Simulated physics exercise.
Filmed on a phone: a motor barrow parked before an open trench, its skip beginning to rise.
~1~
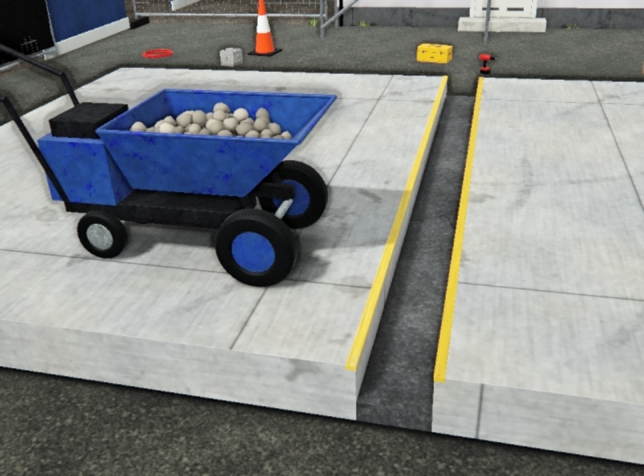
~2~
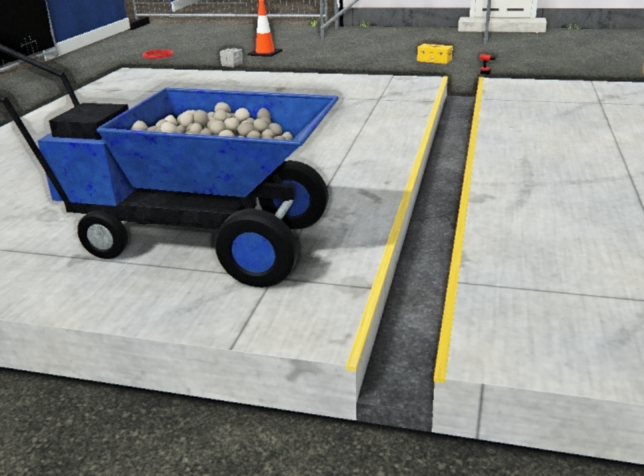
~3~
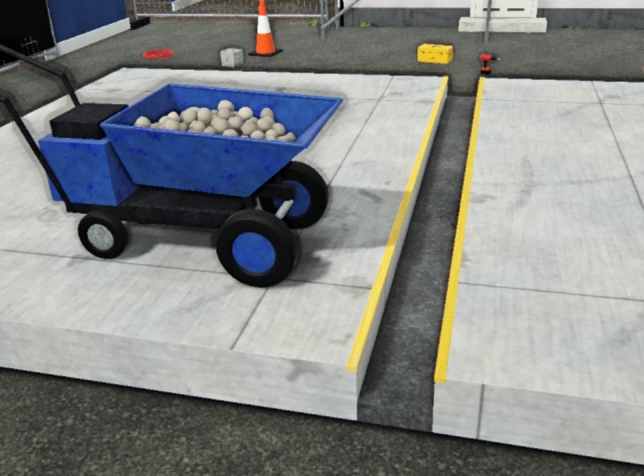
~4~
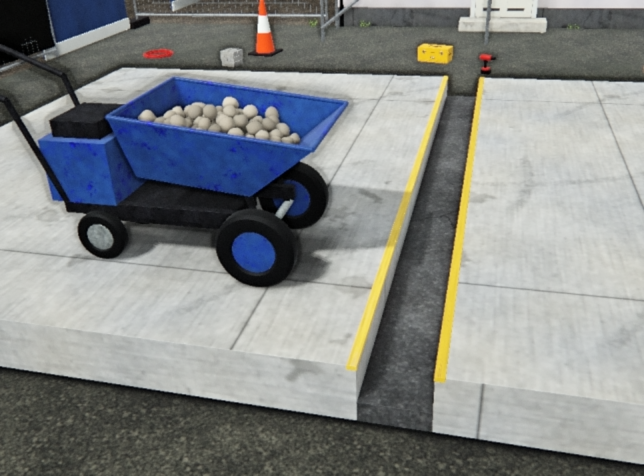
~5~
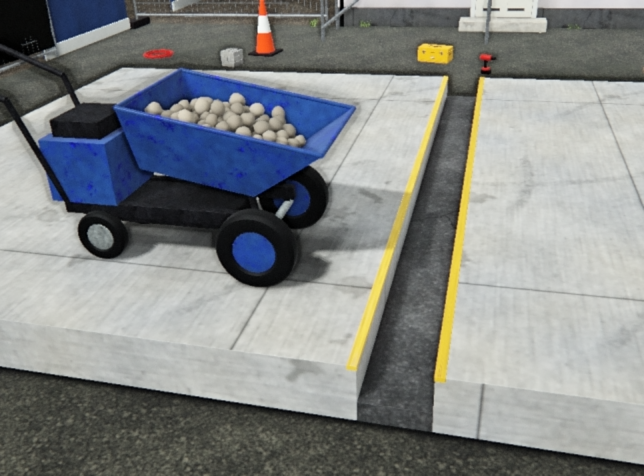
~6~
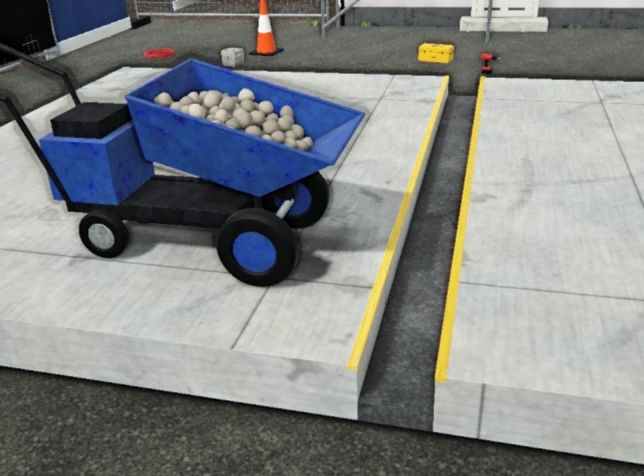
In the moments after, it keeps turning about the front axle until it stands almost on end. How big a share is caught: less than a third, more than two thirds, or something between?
Between the edges lies over two thirds of the load.
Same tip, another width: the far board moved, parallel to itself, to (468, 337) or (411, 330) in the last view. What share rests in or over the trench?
In turn 100 and 40 in a hundred.
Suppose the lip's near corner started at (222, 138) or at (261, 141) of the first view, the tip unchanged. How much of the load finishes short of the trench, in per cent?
Roughly 40 per cent, and 10 per cent.
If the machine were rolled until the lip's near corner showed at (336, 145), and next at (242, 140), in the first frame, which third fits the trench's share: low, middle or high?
One: Between a third and two thirds. Two: One to two thirds.
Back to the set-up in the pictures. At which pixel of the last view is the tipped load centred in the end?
Close to (425, 281).
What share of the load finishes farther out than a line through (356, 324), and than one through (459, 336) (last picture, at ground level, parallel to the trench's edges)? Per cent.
In turn 100 and 10 in a hundred.
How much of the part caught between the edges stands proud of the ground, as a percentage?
Roughly 15 in a hundred.
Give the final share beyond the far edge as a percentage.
Close to 15 per cent.
Just after the last frame, skip tipped steeply; every one in the skip.
A moment on, skip tipped right over; roughly two thirds in the skip; roughly a third in or heaped over the trench; just a few beyond it; just a few falling.
Further on, skip tipped right over; about a tenth in the skip; the larger part in or heaped over the trench; about a tenth beyond it.
When it is over, skip tipped right over; about a tenth in the skip; the larger part in or heaped over the trench; about a tenth beyond it.
